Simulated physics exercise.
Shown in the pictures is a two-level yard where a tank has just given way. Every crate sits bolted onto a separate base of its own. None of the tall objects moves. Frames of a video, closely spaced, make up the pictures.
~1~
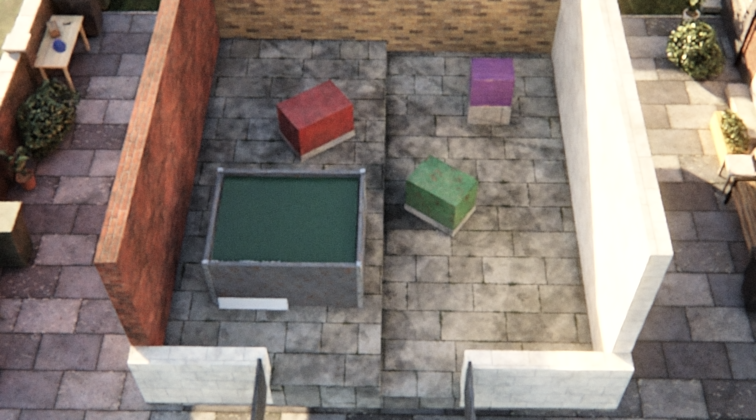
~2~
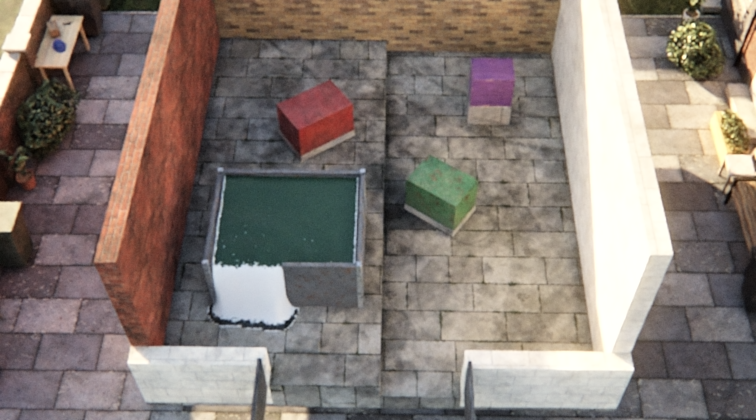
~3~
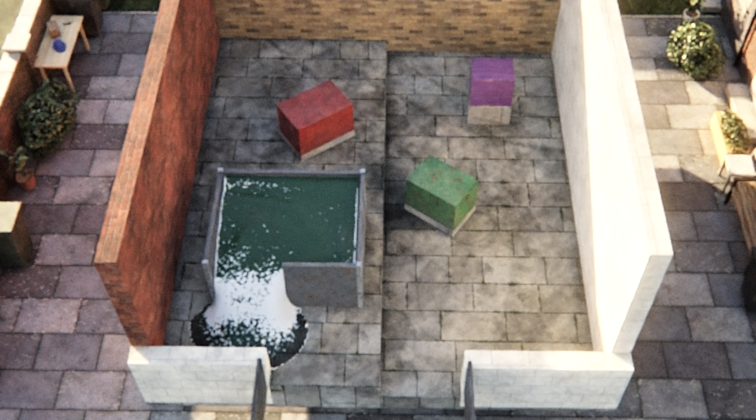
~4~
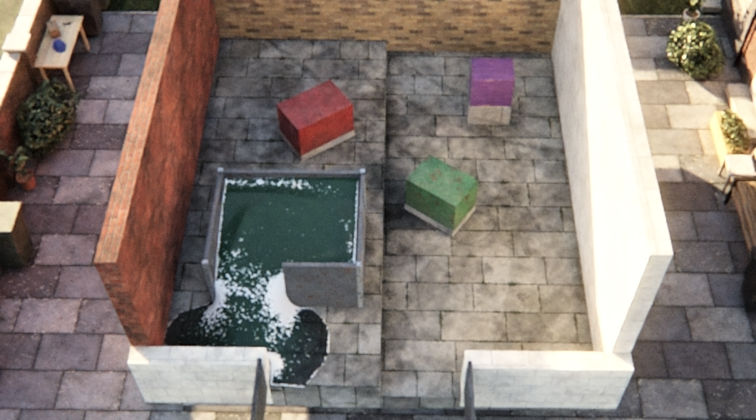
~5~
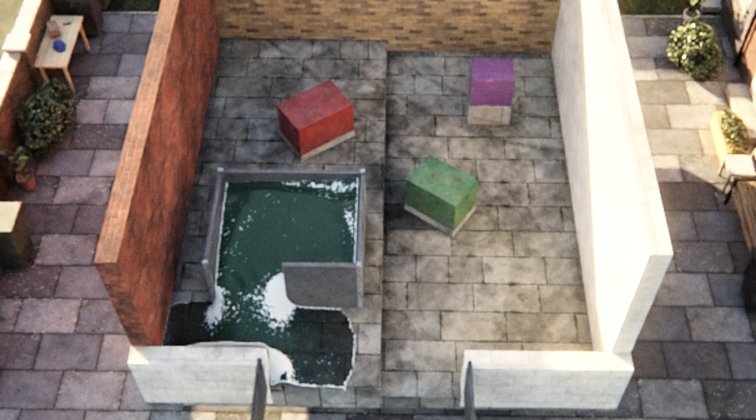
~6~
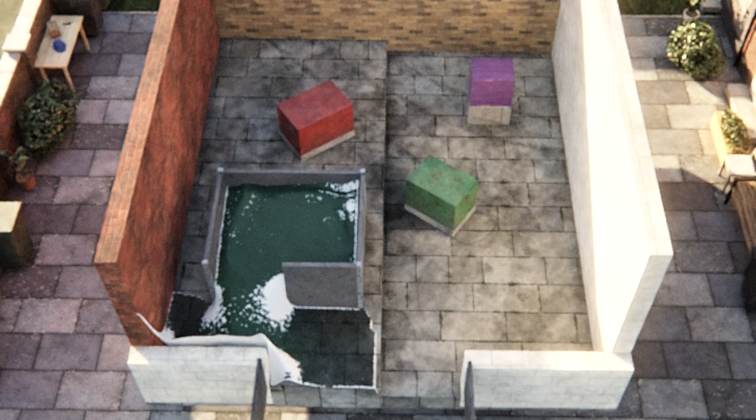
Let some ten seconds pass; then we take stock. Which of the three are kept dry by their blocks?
My prediction: As for the red crate it's untouched by the water; as for the green crate it's untouched by the water; as for the purple crate it's untouched by the water.
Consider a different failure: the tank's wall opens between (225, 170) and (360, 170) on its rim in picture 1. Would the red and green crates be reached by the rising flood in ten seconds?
Red: Overtopped; green: Overtopped.
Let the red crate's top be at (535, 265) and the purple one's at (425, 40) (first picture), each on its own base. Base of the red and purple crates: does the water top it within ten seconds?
Result - red crate is overtopped, purple crate is missed.
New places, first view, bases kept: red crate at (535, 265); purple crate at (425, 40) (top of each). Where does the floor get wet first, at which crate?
Red-painted one.
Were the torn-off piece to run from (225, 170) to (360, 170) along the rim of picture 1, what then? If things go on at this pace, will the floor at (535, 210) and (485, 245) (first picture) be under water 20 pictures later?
Result, in order - waterlogged, parched.
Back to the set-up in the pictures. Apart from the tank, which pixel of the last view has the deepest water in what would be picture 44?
I'd point to (232, 367).
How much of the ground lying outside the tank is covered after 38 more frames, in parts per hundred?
Near 80 in a hundred.
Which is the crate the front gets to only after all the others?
The one in green comes last.
A moment on, water covers 15 % of the floor; the red crate not reached, the green crate not reached, the purple crate not reached.
Next, water covers 35 % of the floor; the red crate water round its plinth, the green crate not reached, the purple crate not reached.
Then, water covers 45 % of the floor; the red crate water round its plinth, the green crate not reached, the purple crate not reached.
Later, water covers 80 % of the floor; the red crate water round its plinth, the green crate water round its plinth, the purple crate water round its plinth.
In the end, water covers 95 % of the floor; the red crate stayed above the water, the green crate stayed above the water, the purple crate stayed above the water.
